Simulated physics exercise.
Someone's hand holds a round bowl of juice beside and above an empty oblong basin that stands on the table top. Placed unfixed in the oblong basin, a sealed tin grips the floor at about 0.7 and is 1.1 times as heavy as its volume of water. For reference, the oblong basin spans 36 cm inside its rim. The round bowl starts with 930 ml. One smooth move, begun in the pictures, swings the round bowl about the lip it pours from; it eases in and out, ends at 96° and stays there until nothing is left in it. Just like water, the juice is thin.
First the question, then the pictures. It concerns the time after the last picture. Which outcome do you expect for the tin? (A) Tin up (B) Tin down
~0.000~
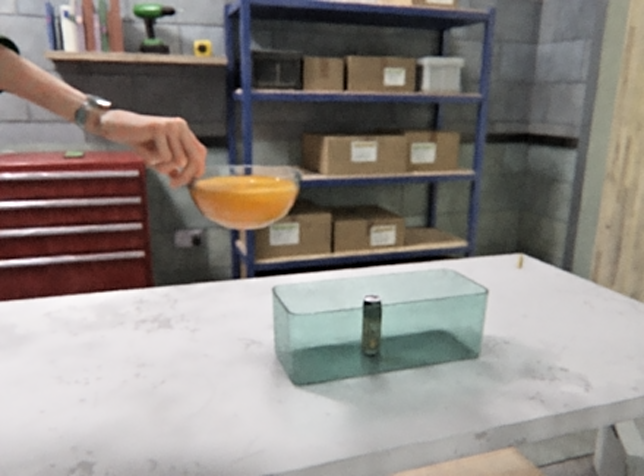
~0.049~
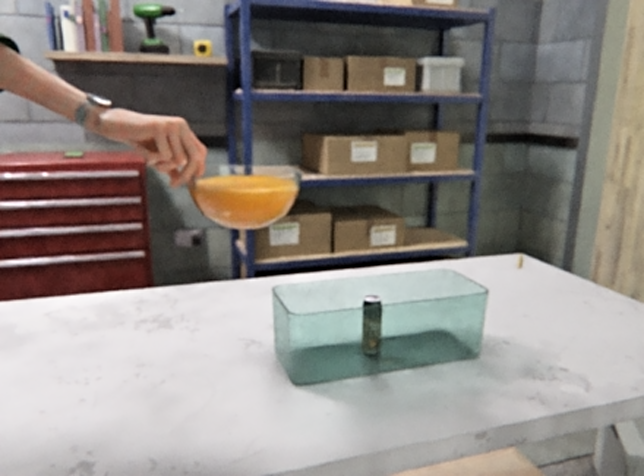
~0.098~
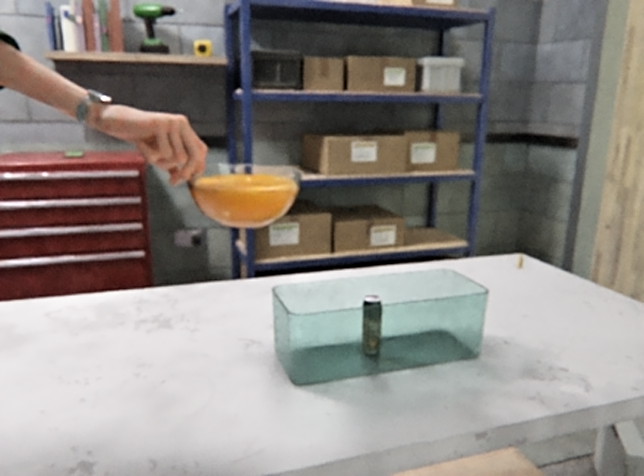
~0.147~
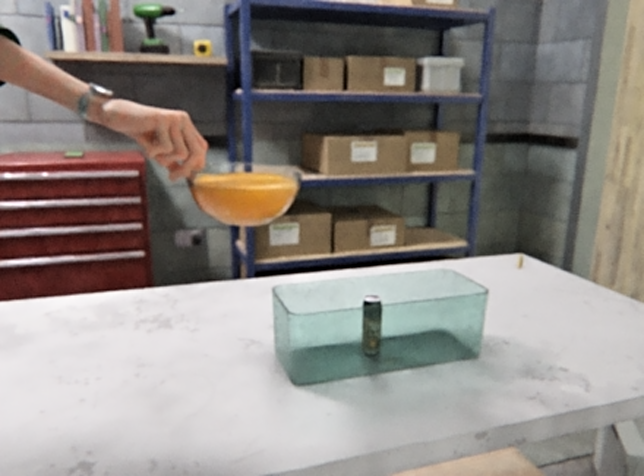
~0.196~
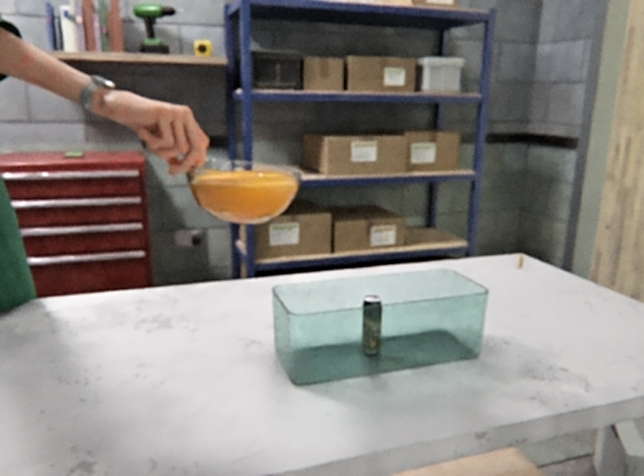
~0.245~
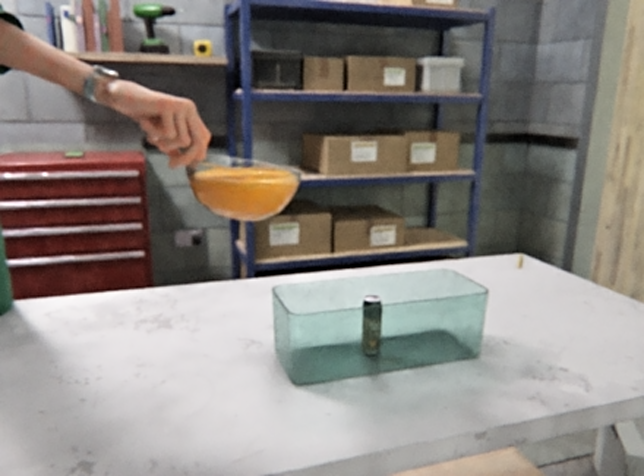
(A) Tin up.
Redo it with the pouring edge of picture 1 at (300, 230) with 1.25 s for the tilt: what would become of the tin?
Then it goes over.
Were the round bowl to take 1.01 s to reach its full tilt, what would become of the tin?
Outcome - the tin remains standing.
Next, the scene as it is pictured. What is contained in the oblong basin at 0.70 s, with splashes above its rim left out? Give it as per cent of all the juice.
Roughly 4 percent.
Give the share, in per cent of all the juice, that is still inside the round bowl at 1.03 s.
Around 6 in a hundred.
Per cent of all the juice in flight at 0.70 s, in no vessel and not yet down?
I'd put it at about 36 percent.
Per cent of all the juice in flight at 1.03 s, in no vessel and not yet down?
In-air share: About 28 %.
Then, 0.70 s in, the tilt is 57° and 59 per cent is still to pour; the tin stands where it began.
Then, 1.03 s in, the tilt is 89° and 6 per cent is still to pour; the tin stands where it began.
Then, 1.37 s in, the tilt is 96° and 0 per cent is still to pour; the tin stands where it began.
Then, 1.75 s in, the tilt is 96° and 0 per cent is still to pour; the tin stands where it began.
Finally, the tin stands where it began.
